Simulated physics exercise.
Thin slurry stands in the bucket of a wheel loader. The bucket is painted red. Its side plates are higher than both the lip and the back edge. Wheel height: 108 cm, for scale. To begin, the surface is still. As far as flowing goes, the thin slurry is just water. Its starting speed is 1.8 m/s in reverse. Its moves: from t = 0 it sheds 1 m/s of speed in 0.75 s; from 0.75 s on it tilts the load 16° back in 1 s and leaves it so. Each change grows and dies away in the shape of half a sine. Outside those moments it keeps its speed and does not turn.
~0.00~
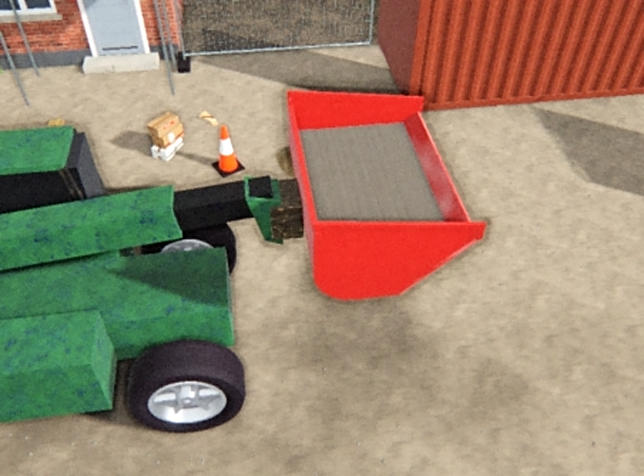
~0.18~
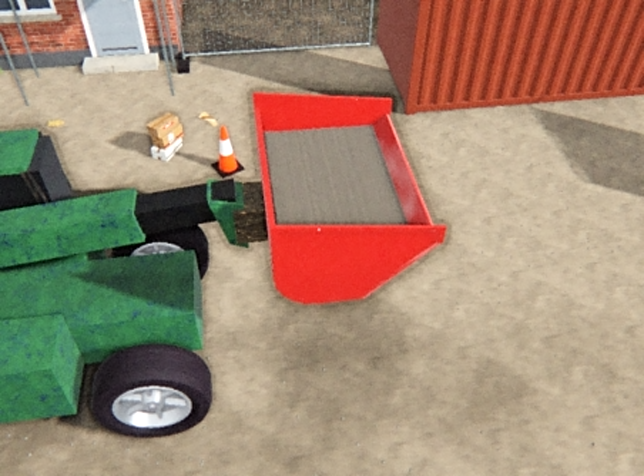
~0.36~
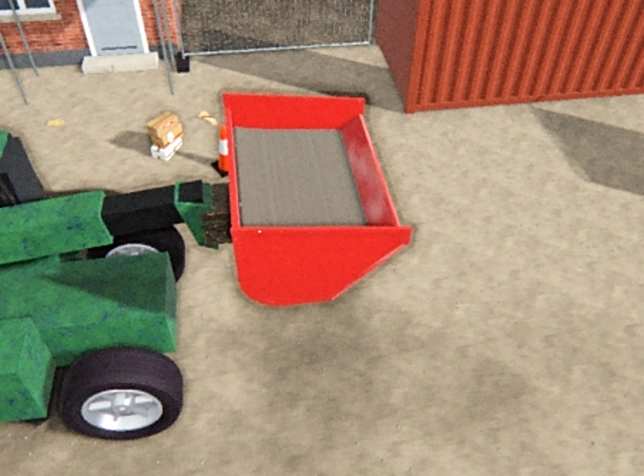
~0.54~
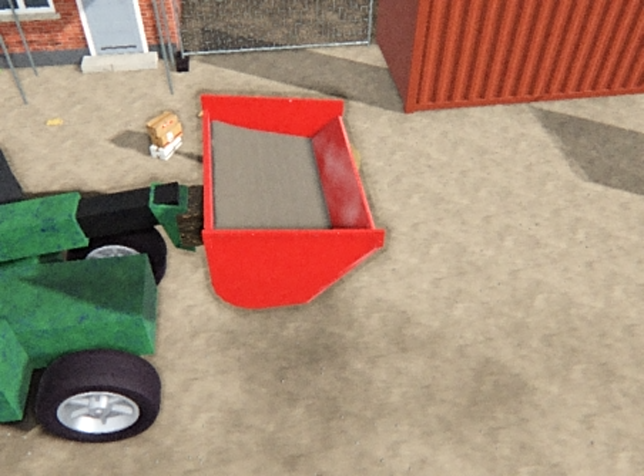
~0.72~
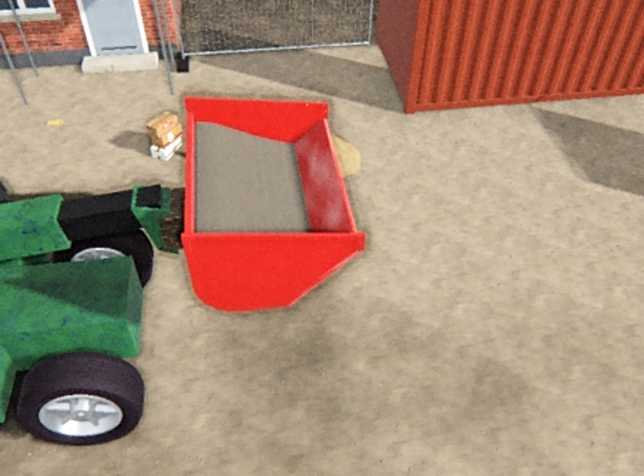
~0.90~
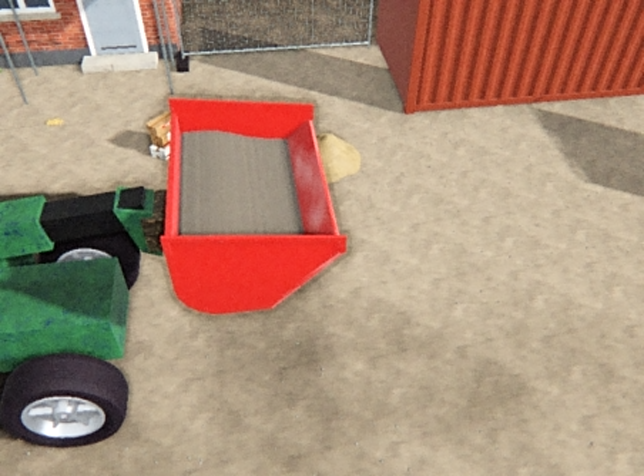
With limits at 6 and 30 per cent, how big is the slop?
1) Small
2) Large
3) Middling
Answer: 3.
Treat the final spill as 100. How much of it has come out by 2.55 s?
Roughly 60 % of the total.
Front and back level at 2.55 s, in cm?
I'd put it at about 38 cm in front and about 46 cm behind.
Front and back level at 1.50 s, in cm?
Heights: Front 40 cm, then back 42 cm.
After 1.50 s the bucket is at 15° back, the surface stands 42 cm at the back and 40 cm at the front; 3 per cent is out, over the front.
After 2.00 s the bucket is at 16° back, the surface stands 77 cm at the back and 27 cm at the front; 3 per cent is out, over the front.
After 2.55 s the bucket is at 16° back, the surface stands 46 cm at the back and 39 cm at the front; 5 per cent is out, over the front and the back.
After 4.64 s 8 per cent is out, mostly over the back, some over the front, 56 of 693 litres.
